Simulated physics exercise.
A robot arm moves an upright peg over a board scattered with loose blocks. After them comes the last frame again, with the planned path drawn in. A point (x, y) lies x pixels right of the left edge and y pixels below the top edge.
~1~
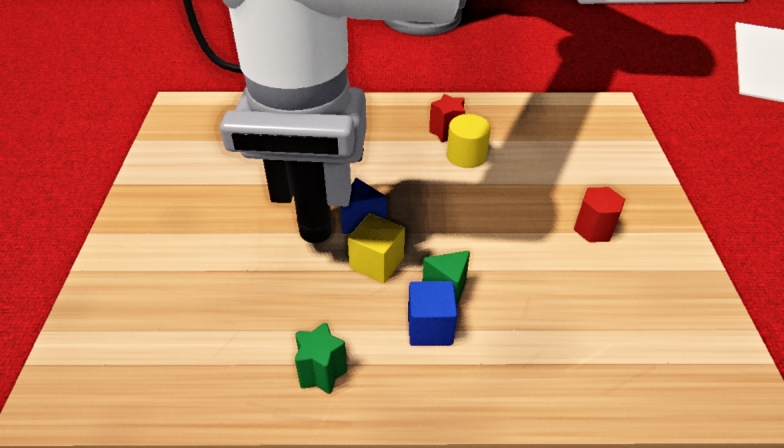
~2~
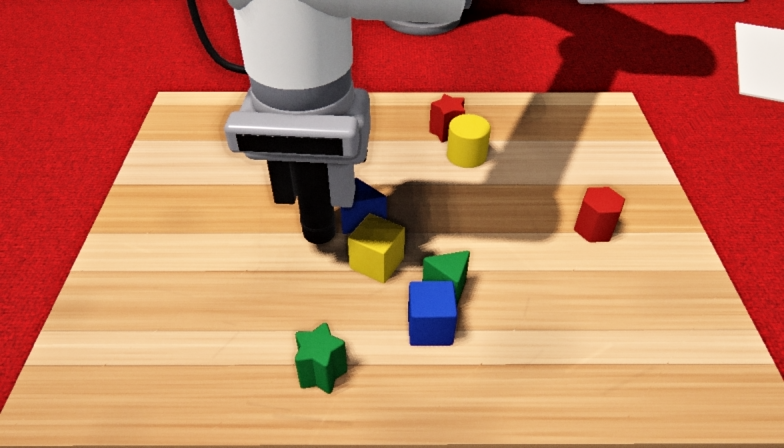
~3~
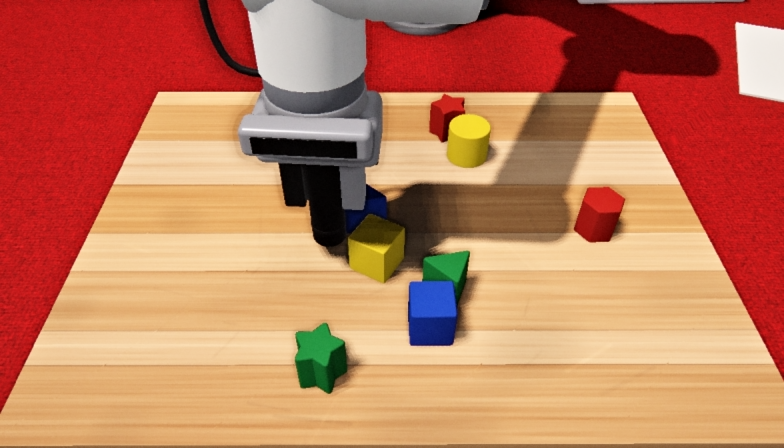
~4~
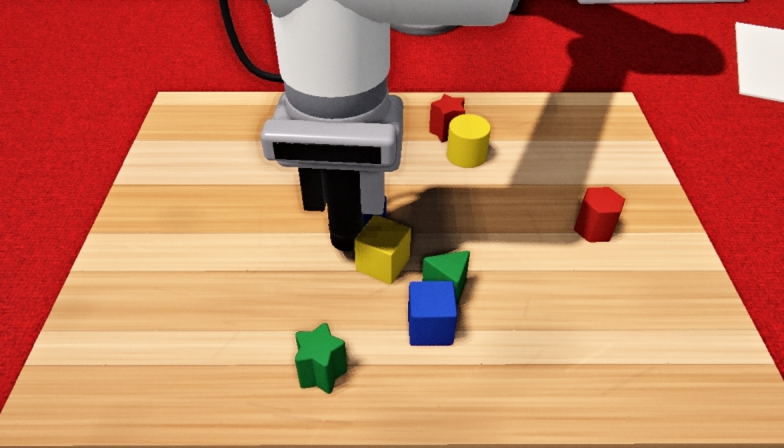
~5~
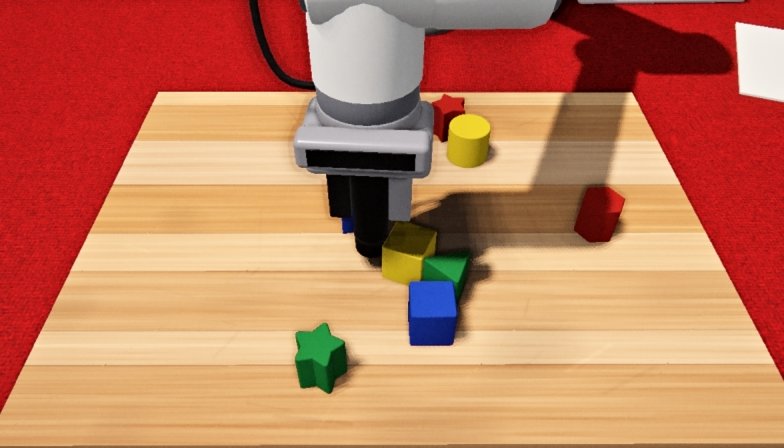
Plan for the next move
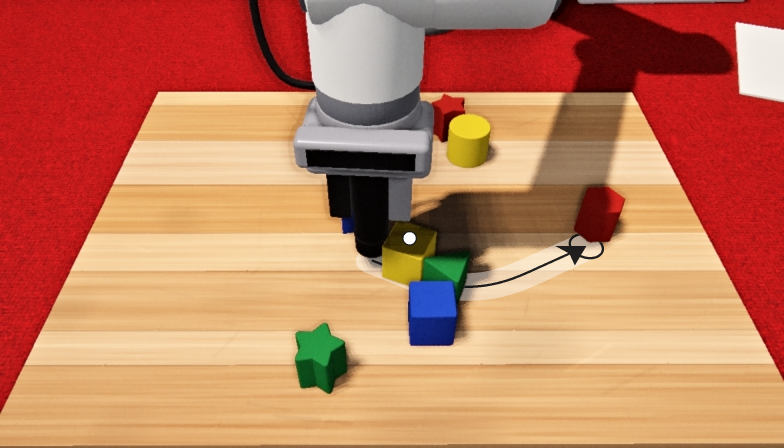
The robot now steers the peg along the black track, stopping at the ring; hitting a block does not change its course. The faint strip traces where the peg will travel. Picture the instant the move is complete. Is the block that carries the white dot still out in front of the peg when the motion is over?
No, I don't think so.
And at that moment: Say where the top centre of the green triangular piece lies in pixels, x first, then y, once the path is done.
Top centre: (569, 302).
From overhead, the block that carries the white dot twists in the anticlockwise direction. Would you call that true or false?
My answer: False.
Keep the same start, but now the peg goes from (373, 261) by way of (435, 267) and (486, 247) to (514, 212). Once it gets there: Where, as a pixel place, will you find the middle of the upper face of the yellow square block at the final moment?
My estimate: (482, 261).
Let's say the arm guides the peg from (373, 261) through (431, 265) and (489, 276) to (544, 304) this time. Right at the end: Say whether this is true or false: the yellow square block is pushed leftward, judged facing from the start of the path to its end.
It is false.
The drawn path runs from (373, 261) via (447, 285) and (524, 274), ending at (586, 246); the dot is on the yellow square block.
On the path given first. One third of the way, peg (450, 272); yellow square block (491, 268), turned 15° clockwise; green triangular piece (525, 285), turned 40° anticlockwise.
Two thirds of the way, peg (529, 260); yellow square block (545, 276), turned 40° clockwise; green triangular piece (569, 302), turned 15° anticlockwise.
At the end, peg (591, 232); yellow square block (545, 276), turned 40° clockwise; blue square block not moved; green triangular piece (569, 302), turned 15° anticlockwise; red hexagon (609, 194), turned 15° anticlockwise.
